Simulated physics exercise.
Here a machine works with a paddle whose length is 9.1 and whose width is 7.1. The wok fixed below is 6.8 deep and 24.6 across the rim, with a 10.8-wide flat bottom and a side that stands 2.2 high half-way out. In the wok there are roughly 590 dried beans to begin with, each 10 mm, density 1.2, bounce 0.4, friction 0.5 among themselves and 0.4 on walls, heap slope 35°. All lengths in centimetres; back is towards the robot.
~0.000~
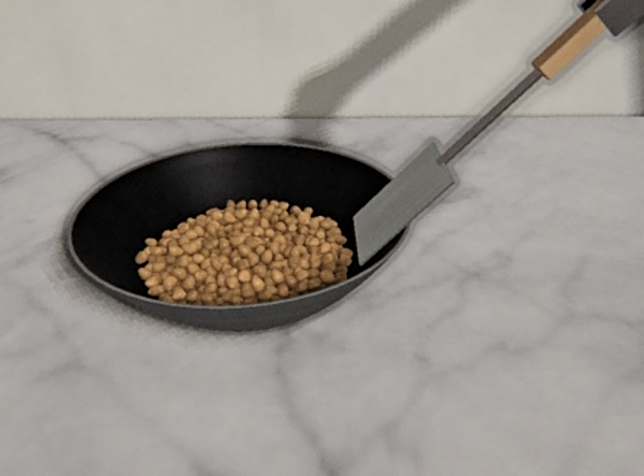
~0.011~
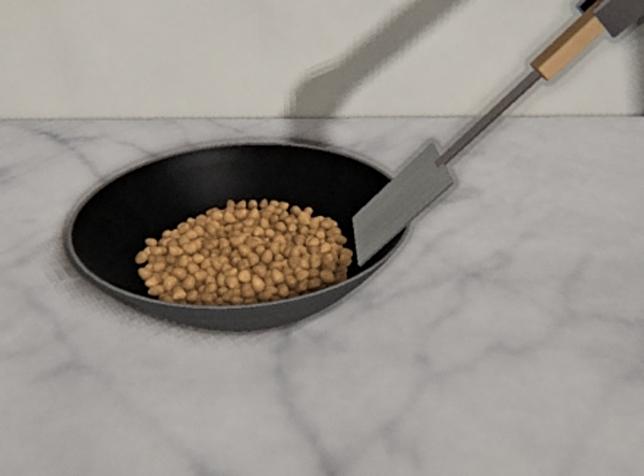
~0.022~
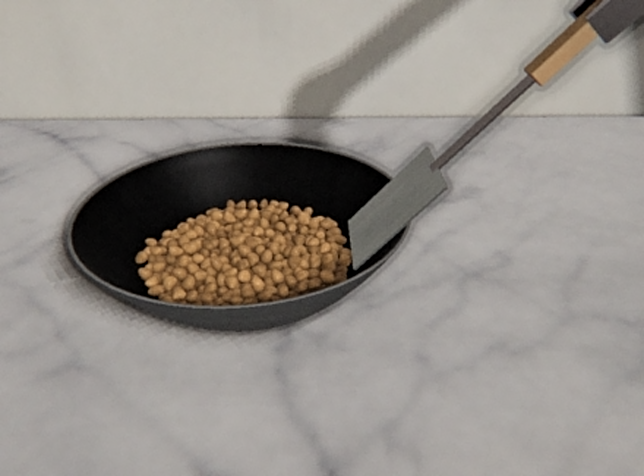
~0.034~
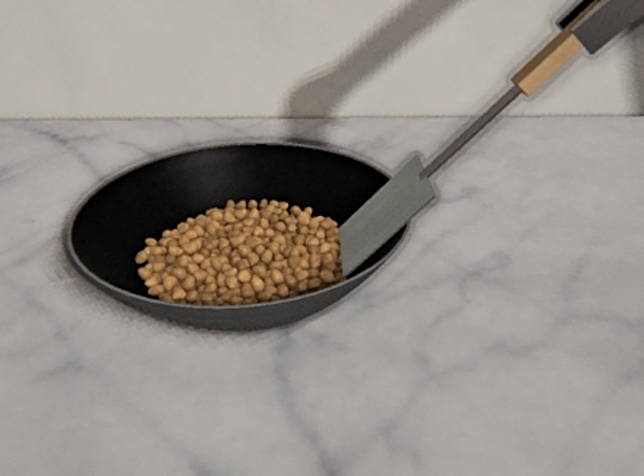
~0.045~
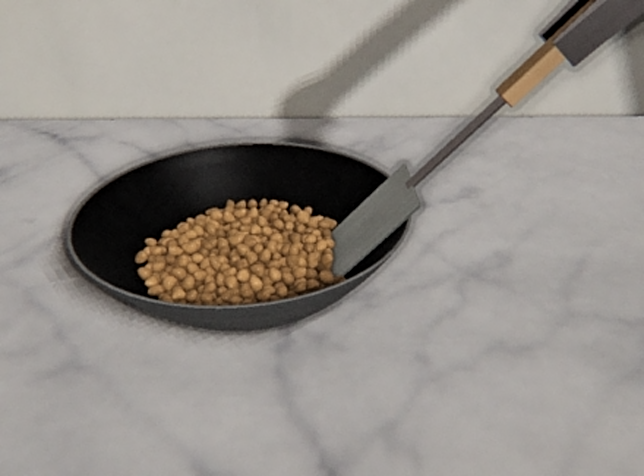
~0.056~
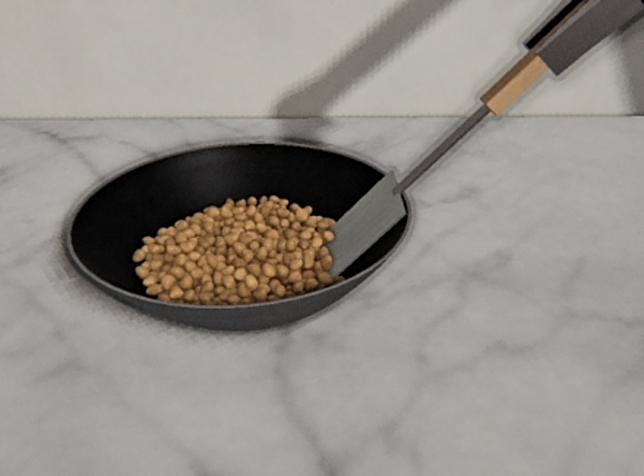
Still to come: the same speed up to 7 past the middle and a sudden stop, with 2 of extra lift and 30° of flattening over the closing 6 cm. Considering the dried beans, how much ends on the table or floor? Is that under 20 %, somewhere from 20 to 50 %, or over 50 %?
It is under 20 %.
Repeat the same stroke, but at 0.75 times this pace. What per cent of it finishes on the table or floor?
The share would be near 5 in a hundred.
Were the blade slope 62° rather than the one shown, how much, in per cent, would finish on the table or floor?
Estimate: Approx. 10 %.
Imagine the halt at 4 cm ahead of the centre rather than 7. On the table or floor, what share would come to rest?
With that change, I'd expect about 0 per cent.
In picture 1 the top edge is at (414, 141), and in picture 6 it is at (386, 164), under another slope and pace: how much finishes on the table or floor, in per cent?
Roughly 5 percent ends up there.
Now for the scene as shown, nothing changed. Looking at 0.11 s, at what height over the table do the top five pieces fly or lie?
6 cm.
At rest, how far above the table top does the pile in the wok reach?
Height at rest: Roughly 7.5 cm.
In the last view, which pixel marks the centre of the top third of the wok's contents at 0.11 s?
At about (215, 236).
By 0.11 s, sloping 48°, highest piece 7 above the table; 586 in the wok.
By 0.16 s, sloping 37°, highest piece 7 above the table; 586 in the wok.
By 0.38 s, sloping 18°, highest piece 8 above the table; 539 in the wok, 25 on the table or floor, 22 on the blade or in flight.
By 1.43 s, sloping 18°, highest piece 8 above the table; 538 in the wok, 48 on the table or floor.
Final count, 538 in the wok, 48 on the table or floor. That is 8 % on the table or floor.
